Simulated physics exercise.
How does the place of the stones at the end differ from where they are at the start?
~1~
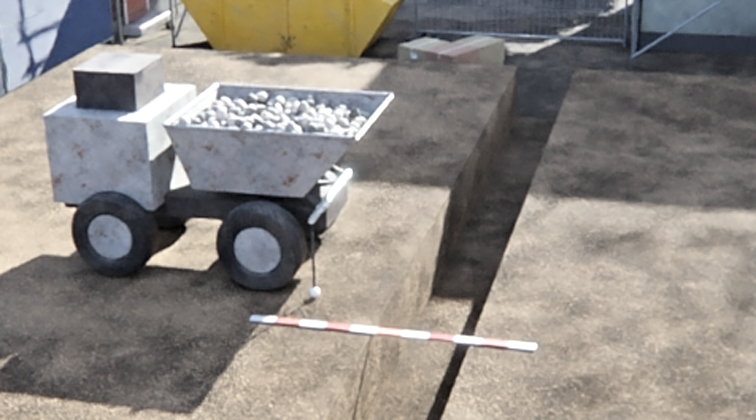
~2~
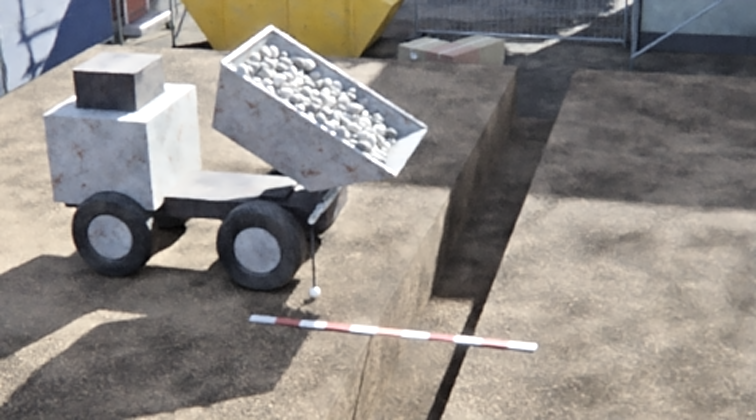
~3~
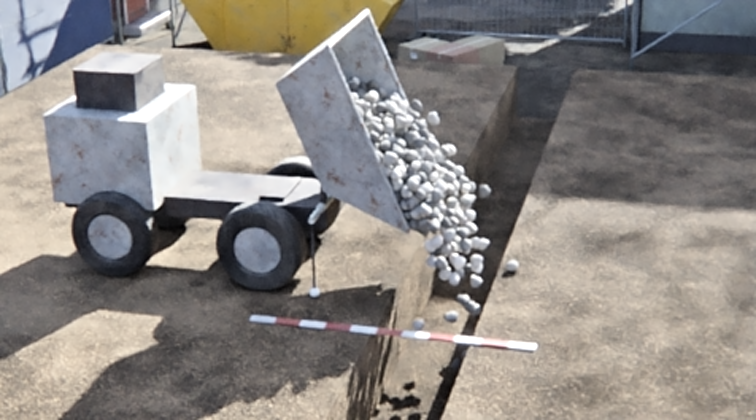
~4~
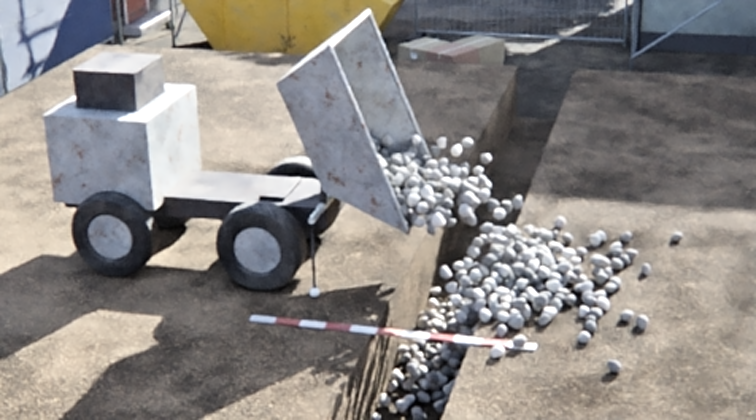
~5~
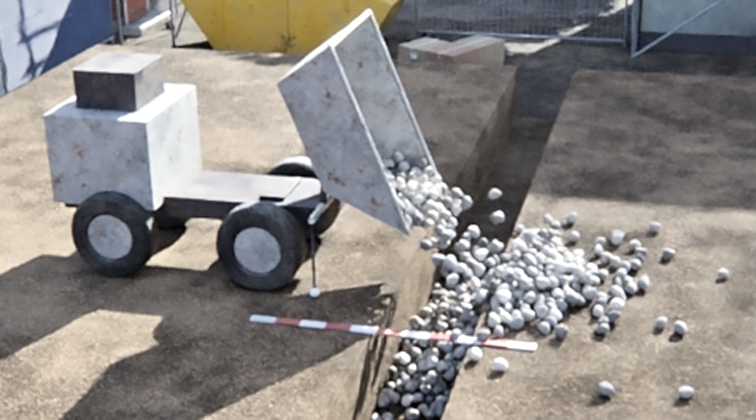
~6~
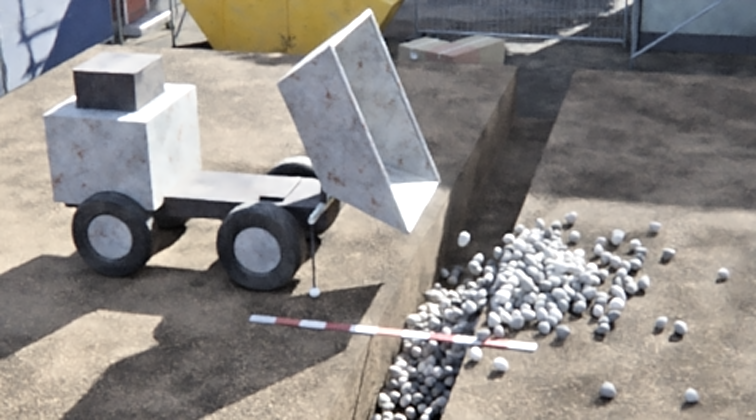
At the start the stones are heaped in the dumper's body on the left. At the end they lie lower and farther right, mostly in the trench, with the rest spread on the ground beyond it.
